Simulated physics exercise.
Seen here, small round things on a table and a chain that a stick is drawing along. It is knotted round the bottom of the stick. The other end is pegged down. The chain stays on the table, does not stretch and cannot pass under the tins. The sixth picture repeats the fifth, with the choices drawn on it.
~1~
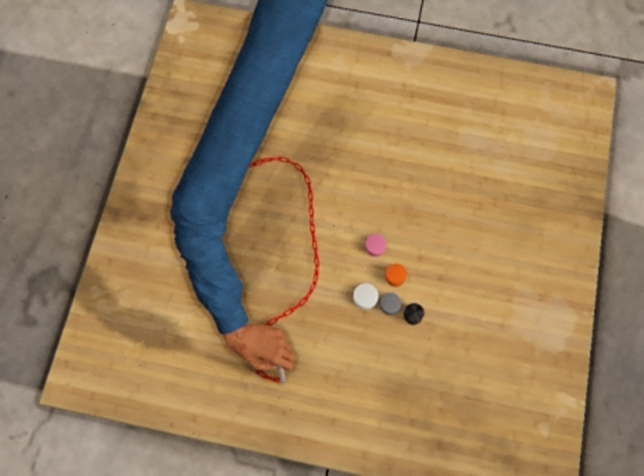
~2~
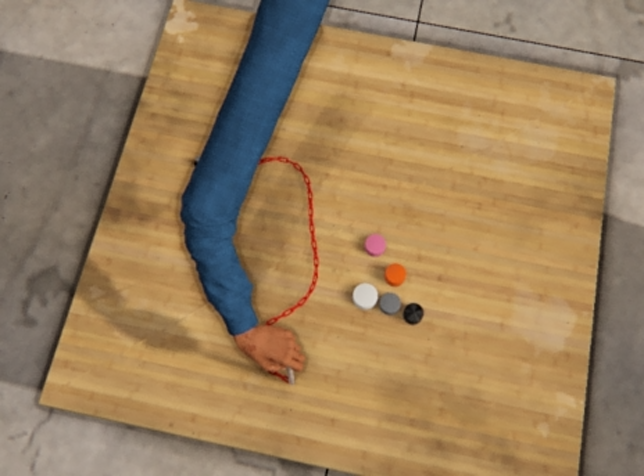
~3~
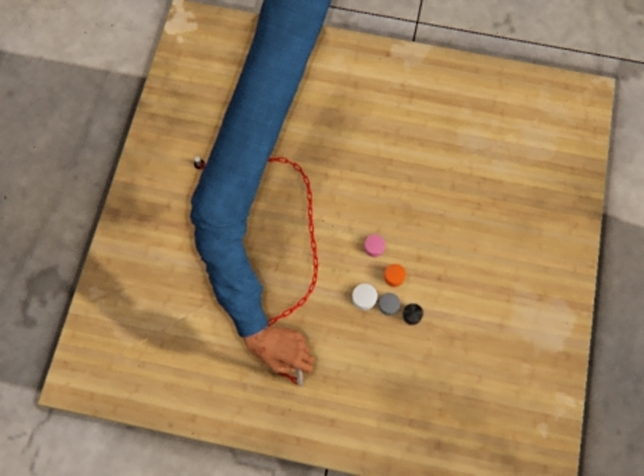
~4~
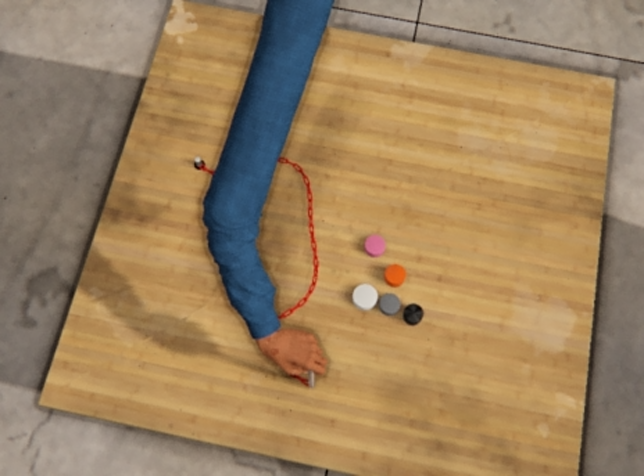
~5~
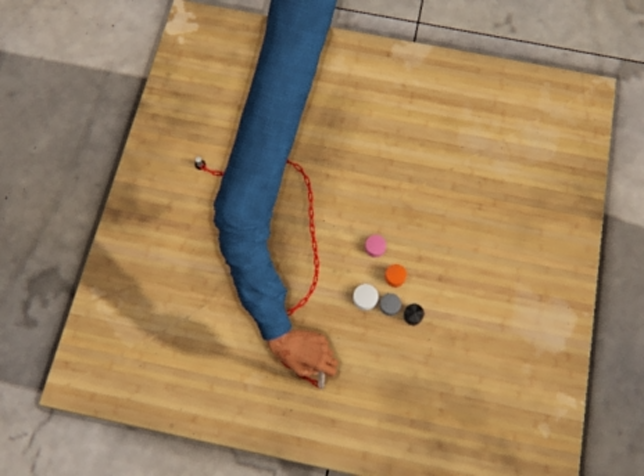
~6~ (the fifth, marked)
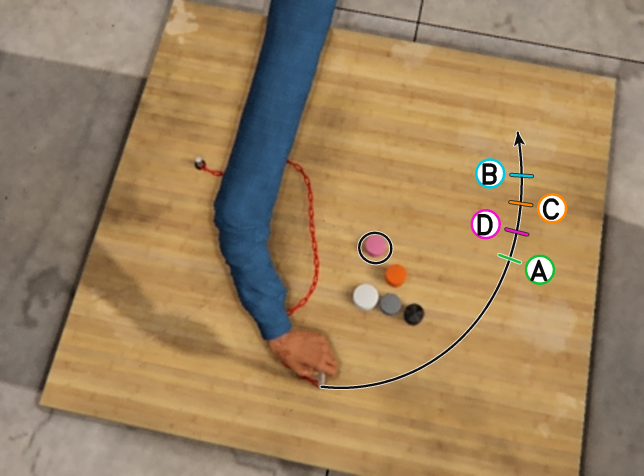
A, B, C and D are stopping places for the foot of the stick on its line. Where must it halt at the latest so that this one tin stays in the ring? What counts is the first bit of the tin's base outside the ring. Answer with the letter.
D.
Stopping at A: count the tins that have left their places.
By then, three.
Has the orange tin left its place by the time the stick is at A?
By then, no.
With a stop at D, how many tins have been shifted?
Four.
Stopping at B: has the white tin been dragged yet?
Yes.
On the marked copy, A at (510, 259); B at (522, 176); C at (521, 204); D at (517, 232); the ring at (375, 248); the route from (322, 387) via (490, 302) to (518, 133).
Following D. Soon after the start, foot of the stick (419, 369); pink tin (376, 246).
Later, foot of the stick (489, 303); pink tin (376, 246).
In the end, foot of the stick (517, 232); white tin (373, 272); grey tin (395, 276); orange tin (400, 257); black tin (414, 271); pink tin (376, 246); the pink tin is still in its ring.
As for the rest, A is safe but short; B drags the ringed tin to (378, 217); C drags the ringed tin to (377, 234).
